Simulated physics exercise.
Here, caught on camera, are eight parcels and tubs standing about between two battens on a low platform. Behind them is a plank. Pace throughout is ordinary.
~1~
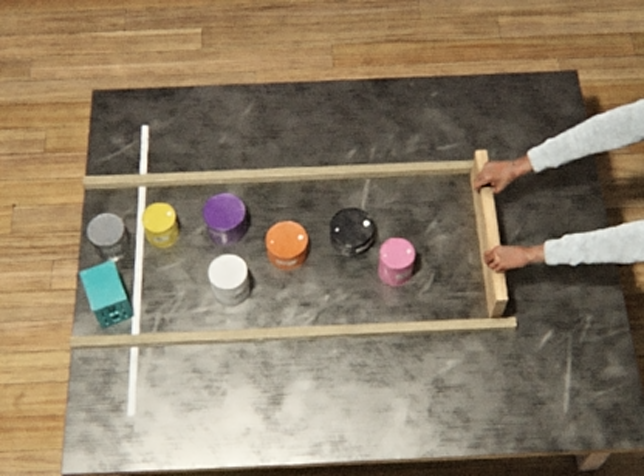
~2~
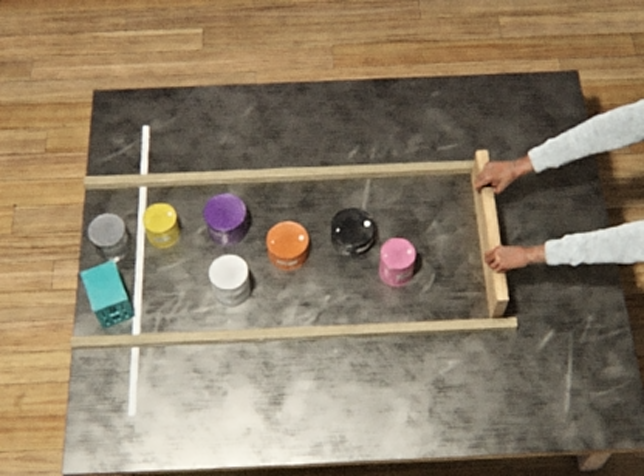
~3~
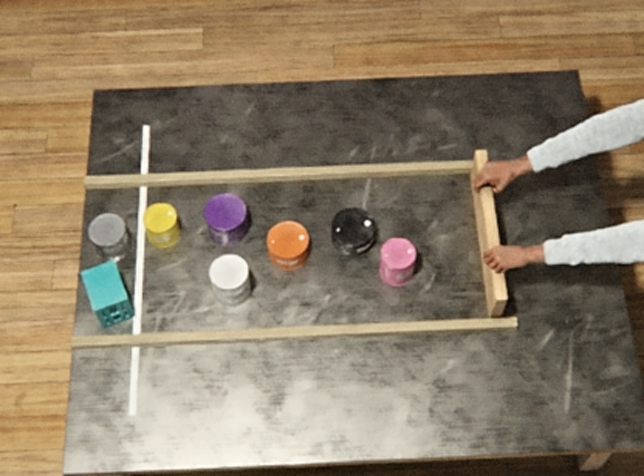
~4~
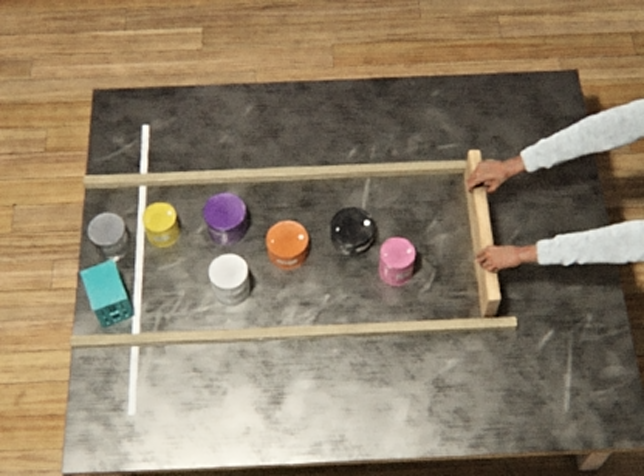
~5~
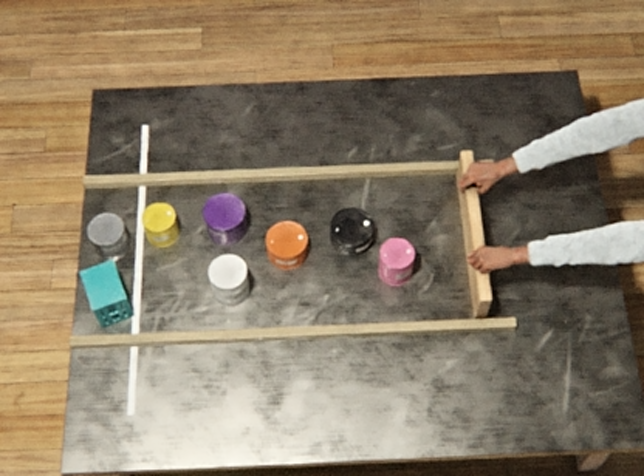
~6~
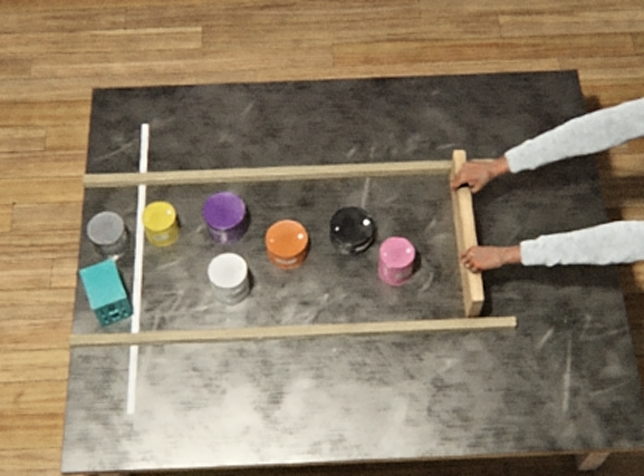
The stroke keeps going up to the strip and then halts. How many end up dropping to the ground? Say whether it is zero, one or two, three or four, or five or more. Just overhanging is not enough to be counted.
It is one or two.
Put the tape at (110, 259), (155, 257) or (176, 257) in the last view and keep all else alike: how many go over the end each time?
The counts come to 4, then 0, then 0.
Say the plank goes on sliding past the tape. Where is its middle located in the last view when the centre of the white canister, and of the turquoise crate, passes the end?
The middle sits near (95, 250) for the first and near (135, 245) for the other.
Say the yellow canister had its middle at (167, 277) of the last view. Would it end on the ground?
Placed like that, it is still there afterwards.
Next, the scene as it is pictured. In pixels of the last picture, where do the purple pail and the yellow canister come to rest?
The purple pail comes to rest at (119, 199), and the yellow canister comes to rest at (86, 218).
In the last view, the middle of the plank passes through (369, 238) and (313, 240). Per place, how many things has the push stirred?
I make it 2 at the first spot and 3 at the other.
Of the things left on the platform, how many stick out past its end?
It would come to 3.
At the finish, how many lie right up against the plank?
Counting them up gives 4.
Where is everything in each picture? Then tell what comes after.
In the first picture, grey pail (109, 238); turquoise crate (107, 295); yellow canister (161, 225); plank (488, 234); tape (139, 260).
In the second picture, turquoise crate (108, 295); plank (489, 234).
In the third picture, yellow canister (162, 225); white canister (231, 282).
In the fourth picture, grey pail (110, 237); purple pail (226, 220).
In the fifth picture, turquoise crate (107, 294); orange canister (287, 245).
In the sixth picture, grey pail (109, 236); turquoise crate (107, 293); yellow canister (161, 224); plank (466, 234); tape (139, 258).
Soon after, none off yet; grey pail at rest near (109, 236); turquoise crate at rest near (107, 293); yellow canister at rest near (161, 224).
Then, none off yet; grey pail at rest near (109, 236); turquoise crate at rest near (107, 293); yellow canister moved a little near (144, 223).
At rest, the number that fall off is one or two; fallen, grey pail.
